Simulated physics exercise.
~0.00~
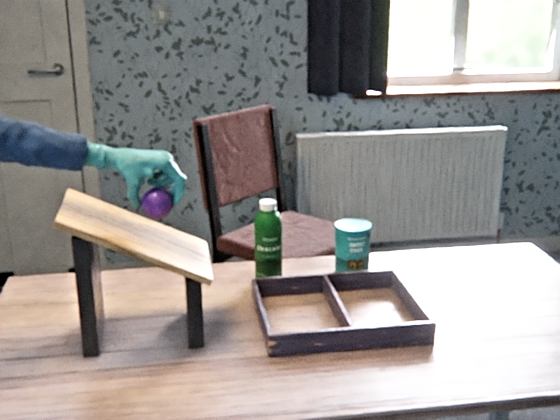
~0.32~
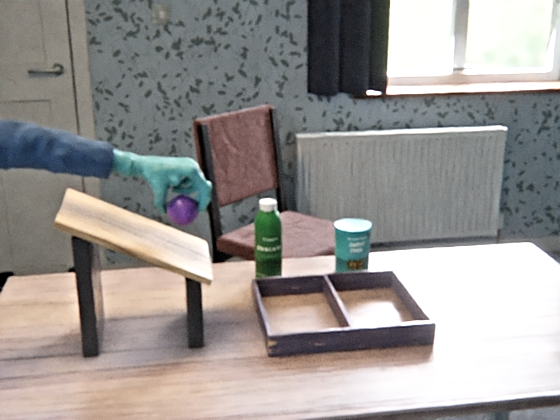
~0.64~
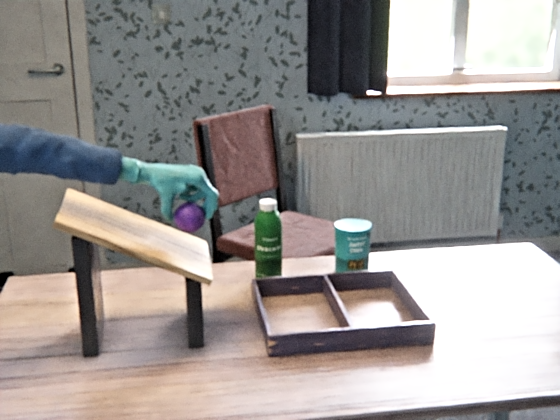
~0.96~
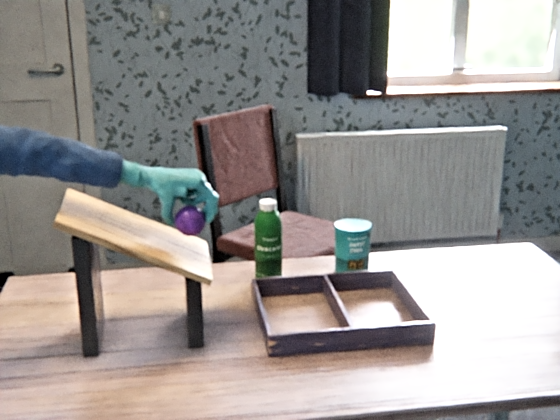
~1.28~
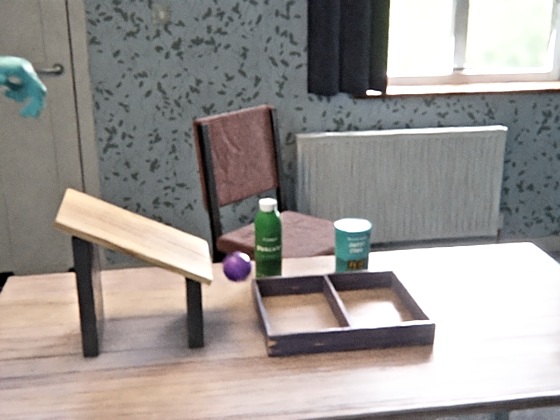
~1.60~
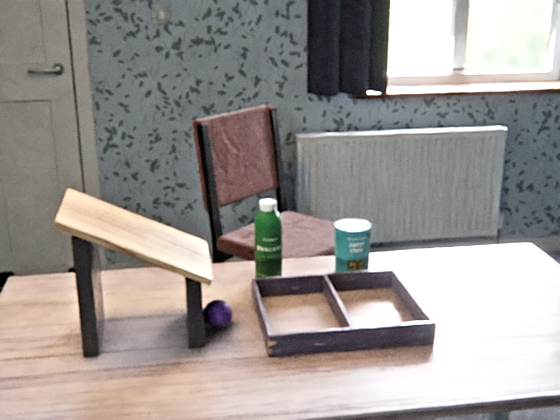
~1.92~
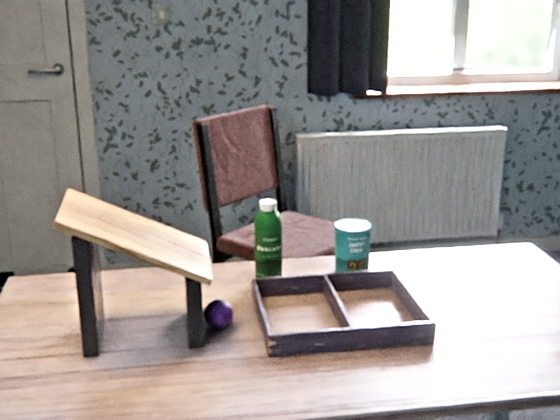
On a wooden table, a gloved hand releasing a purple onion by a sloping board, the onion settling outside the two-bay tray.
